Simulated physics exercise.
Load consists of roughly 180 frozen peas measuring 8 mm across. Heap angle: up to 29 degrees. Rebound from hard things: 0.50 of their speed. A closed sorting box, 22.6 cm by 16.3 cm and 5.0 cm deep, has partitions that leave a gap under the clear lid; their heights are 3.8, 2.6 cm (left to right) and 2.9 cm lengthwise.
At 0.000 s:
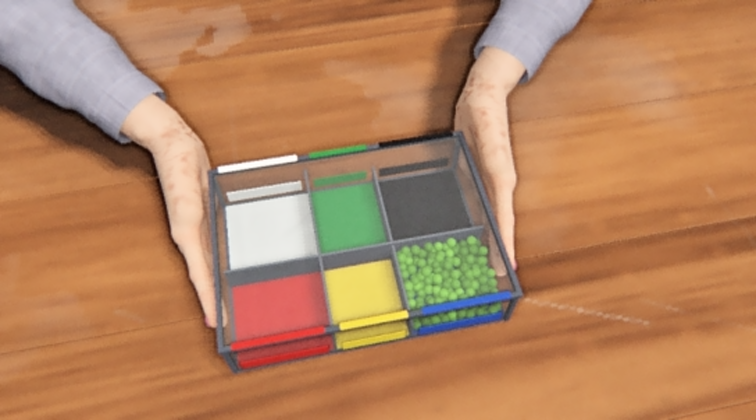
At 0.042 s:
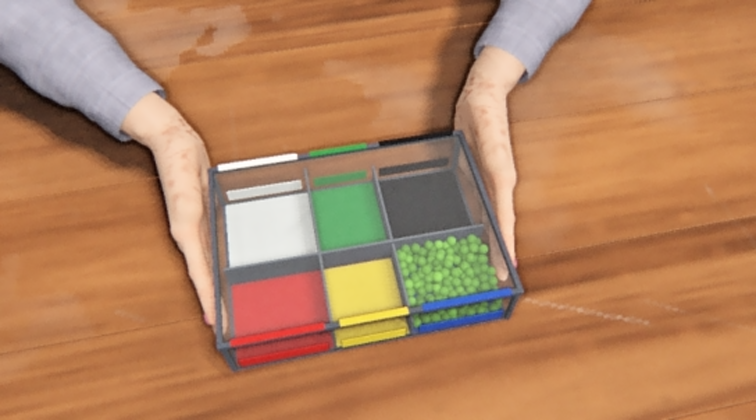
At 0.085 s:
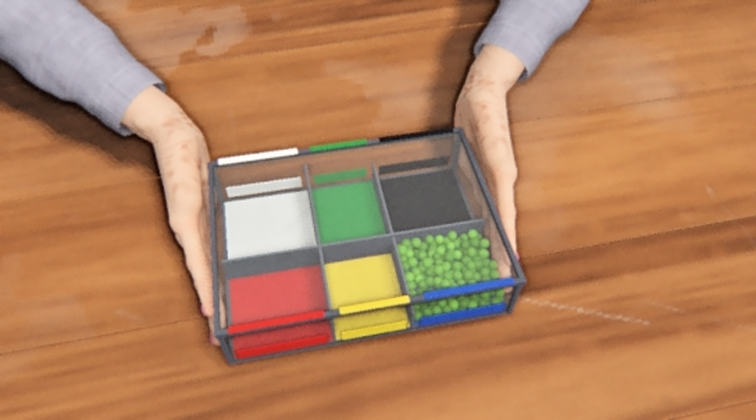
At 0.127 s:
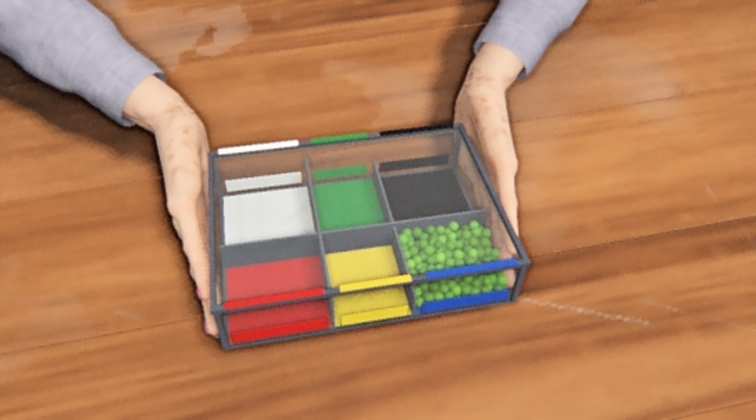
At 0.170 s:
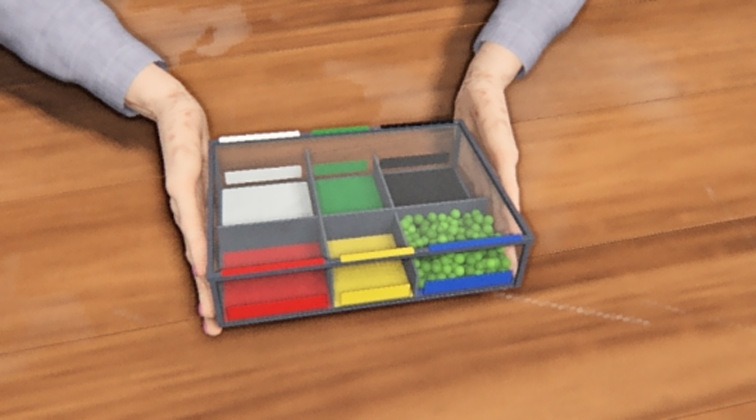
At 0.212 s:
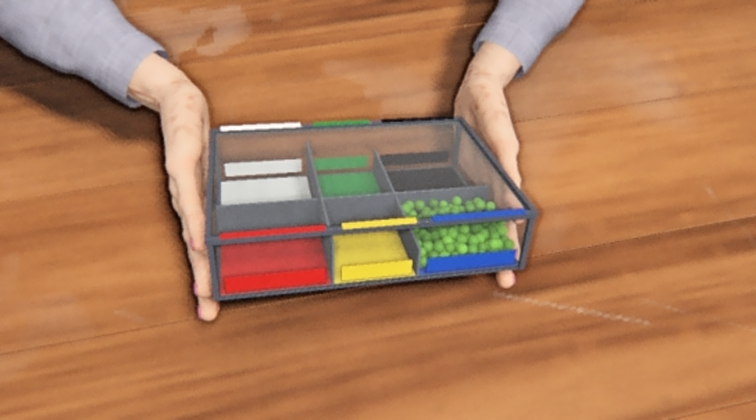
Two hands tilted a clear-lidded sorting box on a wooden table, slowly at first and then faster, raising its front side while the green peas stayed in the blue-marked compartment at front right.
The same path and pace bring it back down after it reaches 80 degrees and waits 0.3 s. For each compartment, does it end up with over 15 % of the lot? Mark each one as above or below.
Marked: Red below; blue above; green below; yellow below; white below; black above.
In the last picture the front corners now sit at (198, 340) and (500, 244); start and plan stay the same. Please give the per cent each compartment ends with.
Red 5, blue 30, green 15, yellow 15, white 35, black 0.
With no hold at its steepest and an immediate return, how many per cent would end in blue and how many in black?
You'd end up with blue at 45 per cent and black at 55 per cent.
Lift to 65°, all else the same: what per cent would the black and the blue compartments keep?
With that change it's black at 25 per cent and blue at 75 per cent.
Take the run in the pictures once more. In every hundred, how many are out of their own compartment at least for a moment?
Roughly 60 %.
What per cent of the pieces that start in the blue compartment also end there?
That compartment keeps close to 40 per cent of its own pieces.
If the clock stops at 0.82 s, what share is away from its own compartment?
About 50 %.
After 0.82 s, tilt 80 degrees; blue 50 %, black 50 %.
After 1.22 s, tilt 43 degrees; blue 40 %, black 60 %.
After 1.70 s, tilt 0 degrees; blue 40 %, black 60 %.
By 2.1 s all is still; red 0 %, blue 40 %, green 0 %, yellow 0 %, white 0 %, black 60 %.
